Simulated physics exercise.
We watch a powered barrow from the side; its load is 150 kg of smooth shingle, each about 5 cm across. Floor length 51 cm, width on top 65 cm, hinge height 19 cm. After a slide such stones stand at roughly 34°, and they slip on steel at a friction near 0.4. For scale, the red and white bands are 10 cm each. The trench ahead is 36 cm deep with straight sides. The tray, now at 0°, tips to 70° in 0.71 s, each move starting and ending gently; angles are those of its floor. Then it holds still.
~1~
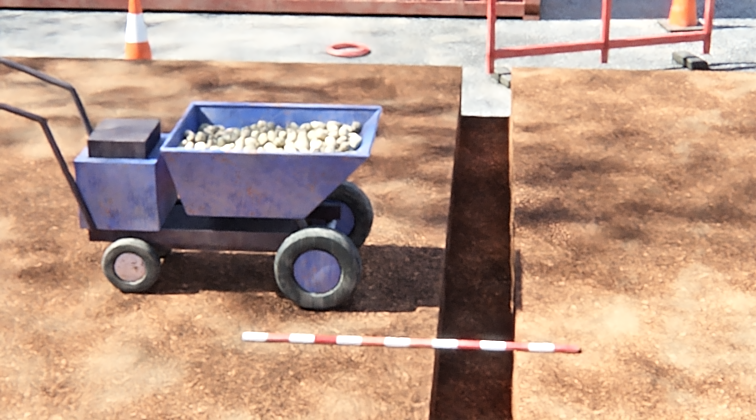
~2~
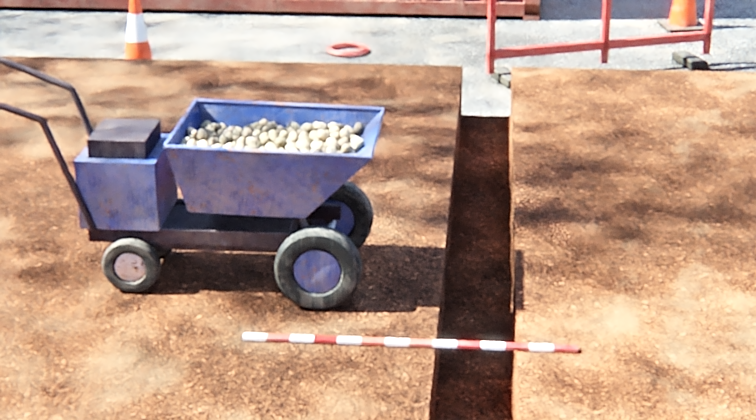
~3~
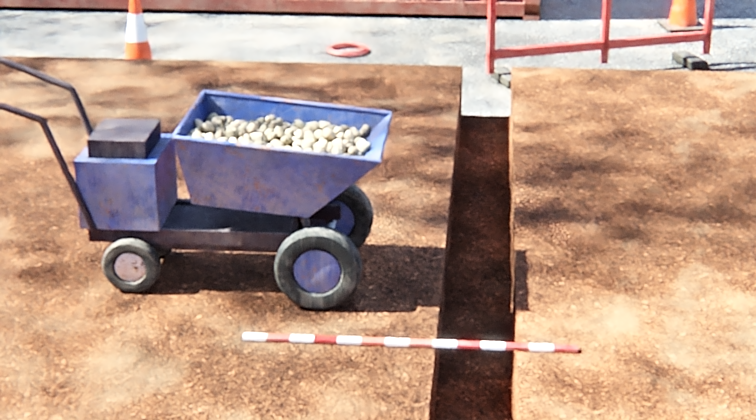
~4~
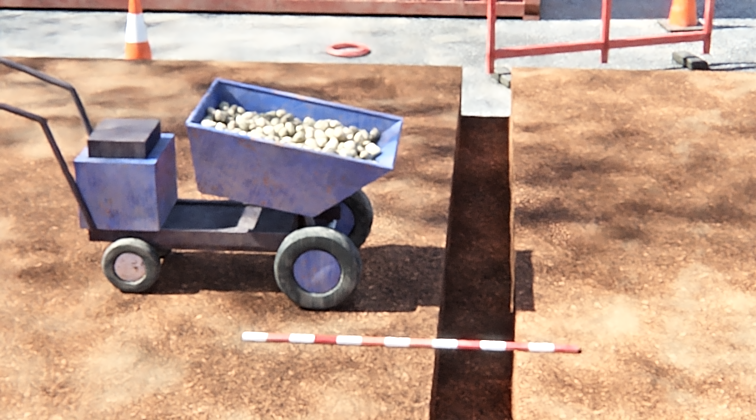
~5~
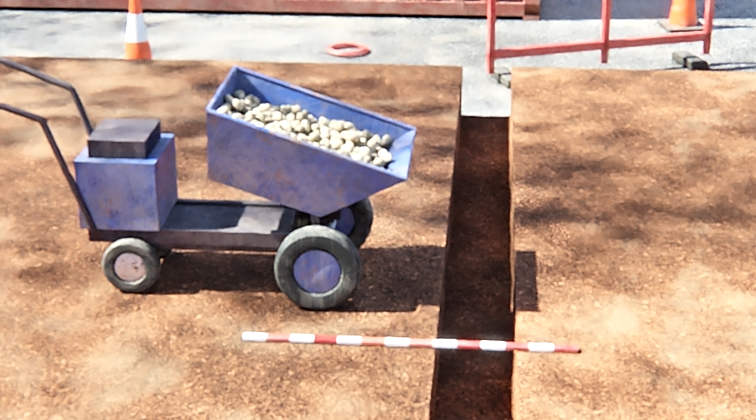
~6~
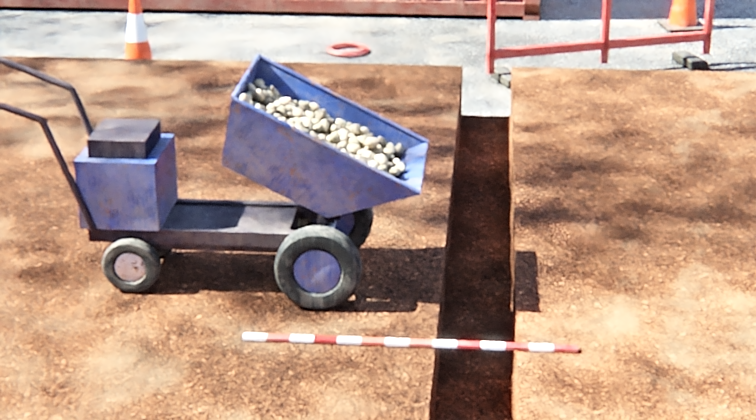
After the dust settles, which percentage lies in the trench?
Roughly 65 per cent ends in the trench.
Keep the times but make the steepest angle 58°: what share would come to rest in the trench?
Then about 70 per cent.
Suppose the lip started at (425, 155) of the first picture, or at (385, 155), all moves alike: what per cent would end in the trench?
Near 15 per cent from the first place, 40 from the second.
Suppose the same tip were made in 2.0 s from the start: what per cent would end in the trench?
In that case some 85 per cent.
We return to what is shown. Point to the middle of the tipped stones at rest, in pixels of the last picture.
Around (500, 332).
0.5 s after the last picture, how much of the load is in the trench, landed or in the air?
About 30 per cent by then.
Then, 0.2 s after the last picture the floor is at 59°, 100 % in the tray; the foremost stones are at (448, 226).
Then, 0.5 s after the last picture the floor is at 70°, 66 % in the tray, 29 % in the trench, 5 % past the trench; the foremost stones are at (537, 284).
Then, 0.9 s after the last picture the floor is at 70°, 14 % in the tray, 52 % in the trench, 34 % past the trench; the foremost stones are at (712, 301).
Then, 2.8 s after the last picture the floor is at 70°, 0 % in the tray, 65 % in the trench, 35 % past the trench; the foremost stones are past the picture's edge.
